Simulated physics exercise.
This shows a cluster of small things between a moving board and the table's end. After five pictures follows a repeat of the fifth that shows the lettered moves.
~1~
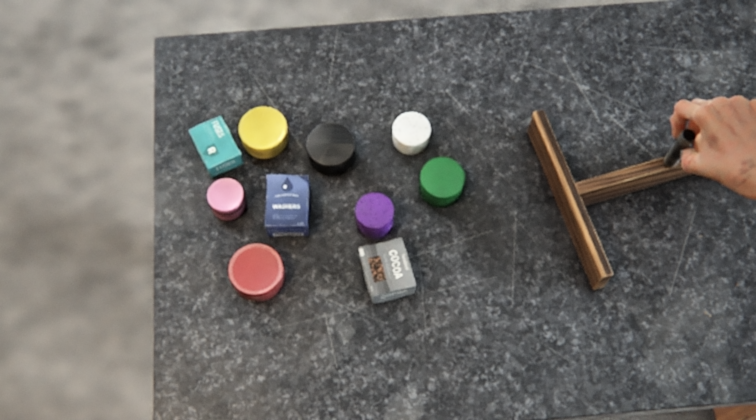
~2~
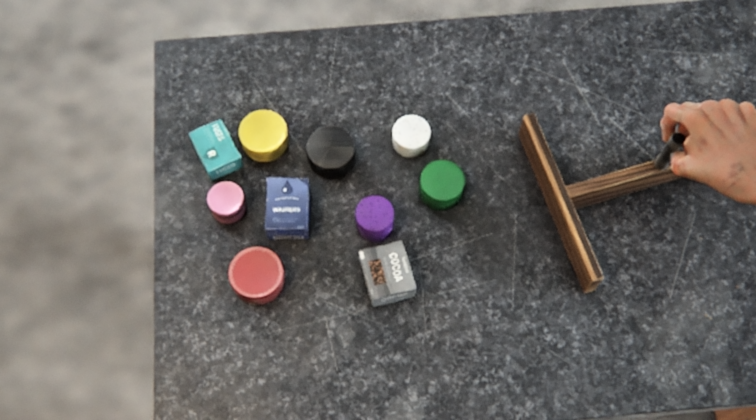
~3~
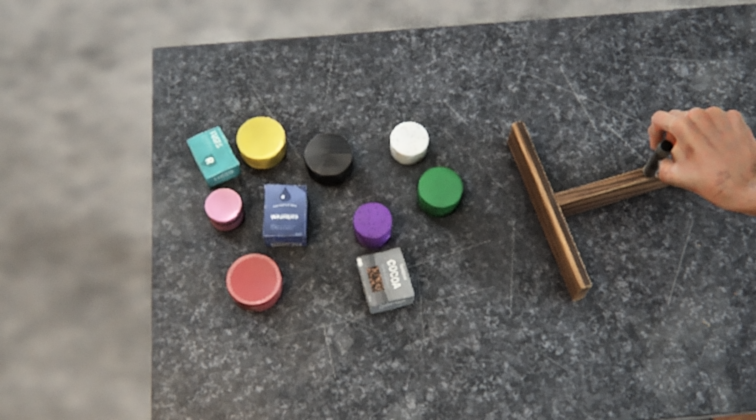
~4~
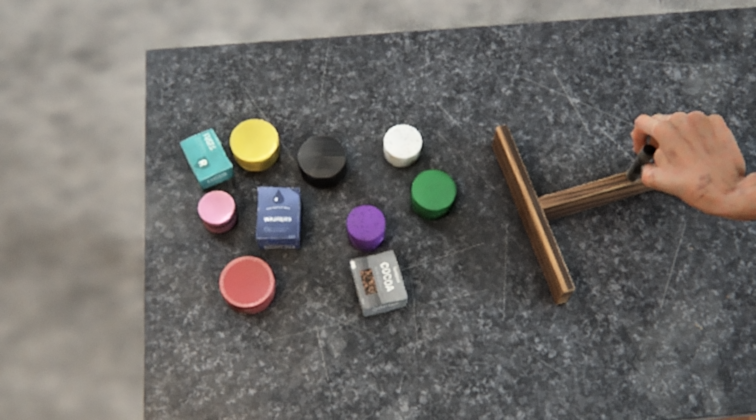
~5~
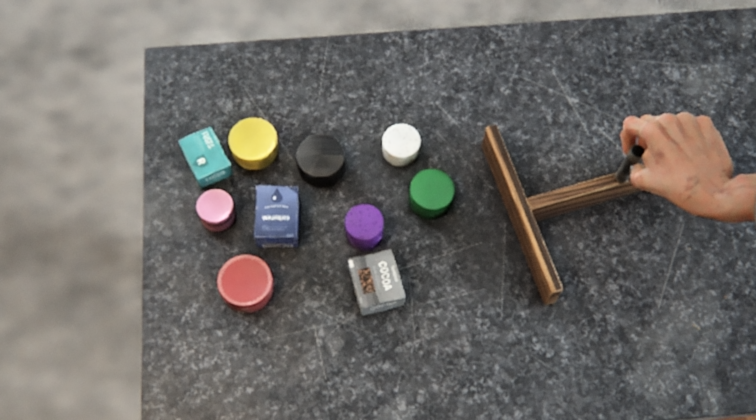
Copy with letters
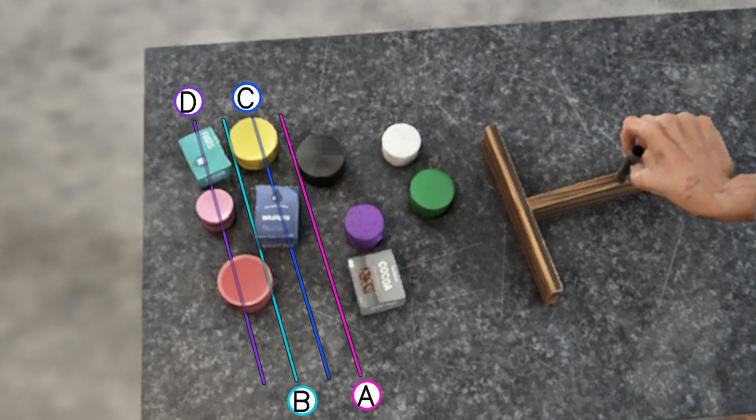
On a dark speckled tabletop, a hand slides a wooden T-shaped board left toward small containers.
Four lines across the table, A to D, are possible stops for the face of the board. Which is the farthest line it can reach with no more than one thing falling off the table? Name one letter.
At D, and not beyond.
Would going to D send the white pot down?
By then, no.
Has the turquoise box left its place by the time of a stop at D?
Yes.
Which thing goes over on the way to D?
The pink jar.
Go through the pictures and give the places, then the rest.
In the first picture, black tin (331, 149); pink jar (227, 200); grey packet (388, 271).
In the second picture, board (563, 194); yellow jar (265, 136).
In the third picture, board (551, 201); green pot (440, 192).
In the fourth picture, board (535, 205); turquoise box (208, 159).
In the fifth picture, board (524, 205); red tub (247, 285); black tin (321, 160); pink jar (216, 211).
On the marked copy, A at (318, 238); B at (258, 242); C at (289, 240); D at (227, 245).
With D. Early on, board (418, 213); white pot (364, 144); purple pot (354, 234).
Further on, board (310, 222); pink jar (195, 212); blue box (232, 226).
At the end, board (227, 228); pink jar over the edge; blue box (155, 243); one fallen.
As for the rest, A is within the limit but short; B is within the limit but short; C is within the limit but short.
